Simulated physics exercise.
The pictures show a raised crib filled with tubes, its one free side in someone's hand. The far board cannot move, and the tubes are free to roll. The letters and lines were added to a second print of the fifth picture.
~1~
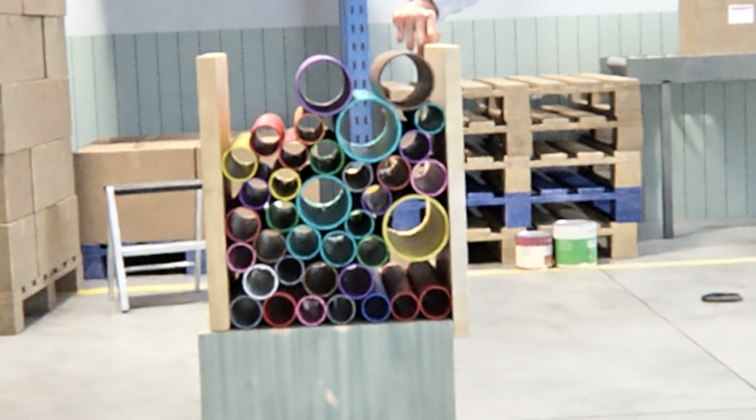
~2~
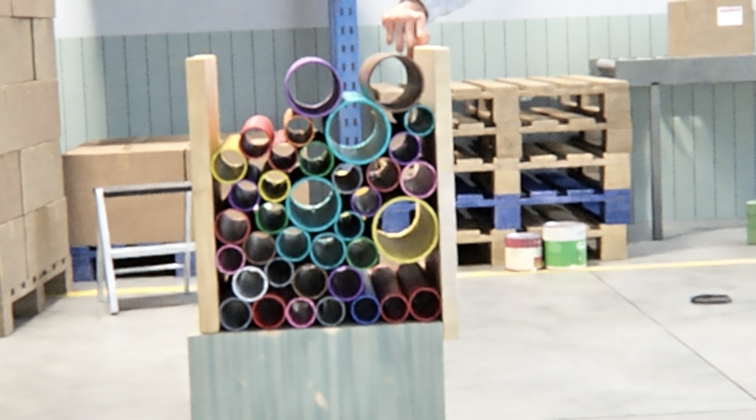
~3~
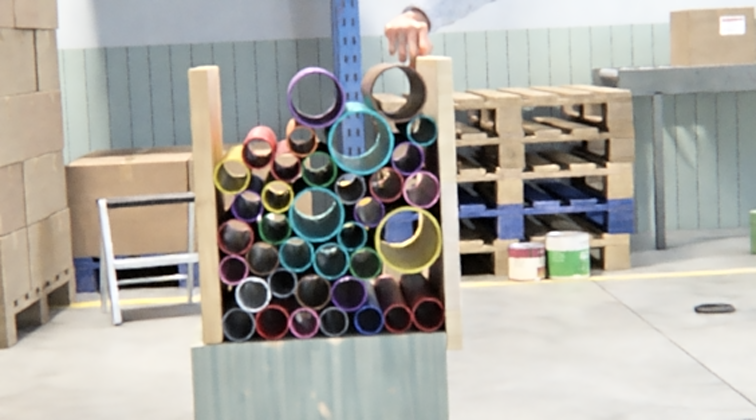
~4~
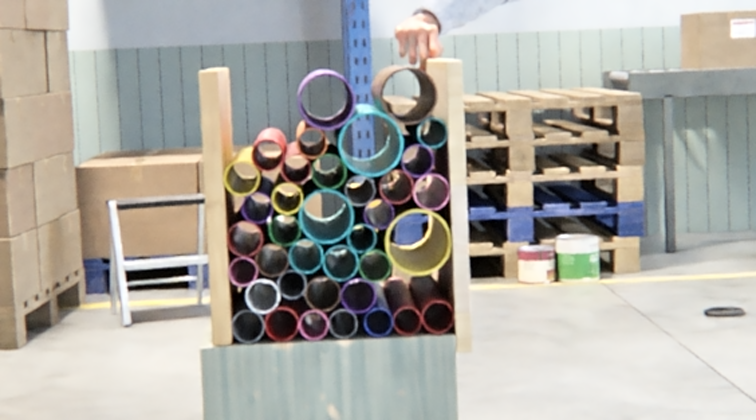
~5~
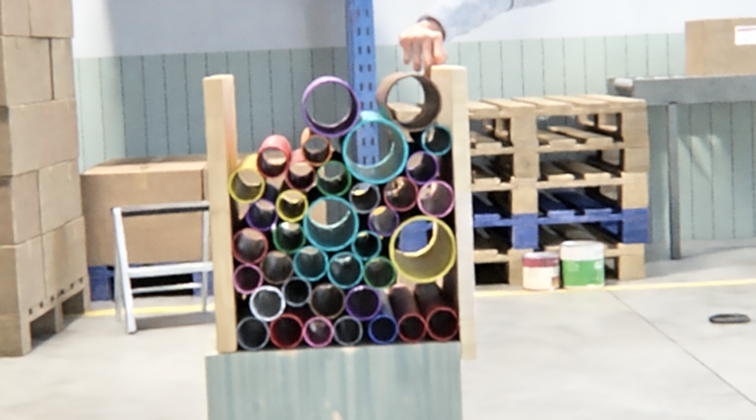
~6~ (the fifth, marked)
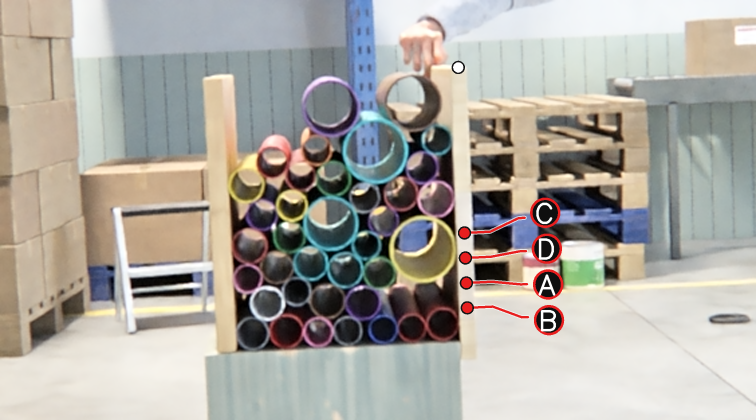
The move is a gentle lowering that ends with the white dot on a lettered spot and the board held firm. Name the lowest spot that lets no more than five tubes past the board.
Down to C.
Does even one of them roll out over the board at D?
At D: Yes.
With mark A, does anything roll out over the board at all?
At A: Yes.
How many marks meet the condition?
One of them.
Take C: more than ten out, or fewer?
Fewer than ten.
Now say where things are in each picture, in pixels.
Side board (443, 180); a grey tube (246, 312); a red tube (436, 303), in the first frame.
A red tube (425, 304); a white tube (250, 284), in the second frame.
A turquoise tube (297, 254); a brown tube (263, 258), in the third frame.
A purple tube (417, 161); a green tube (329, 172), in the fourth frame.
A red tube (272, 162); side board (450, 201); a grey tube (253, 333), in the fifth frame.
On the marked copy, A at (466, 283); B at (467, 308); C at (464, 233); D at (465, 258); the white dot at (458, 67).
Following C. Soon after the start, top of the board (452, 139).
Later, top of the board (455, 218).
In the end, top of the board (456, 233), three out over the board.
As for the rest, A more than five out over the board; B more than five out over the board; D more than five out over the board.
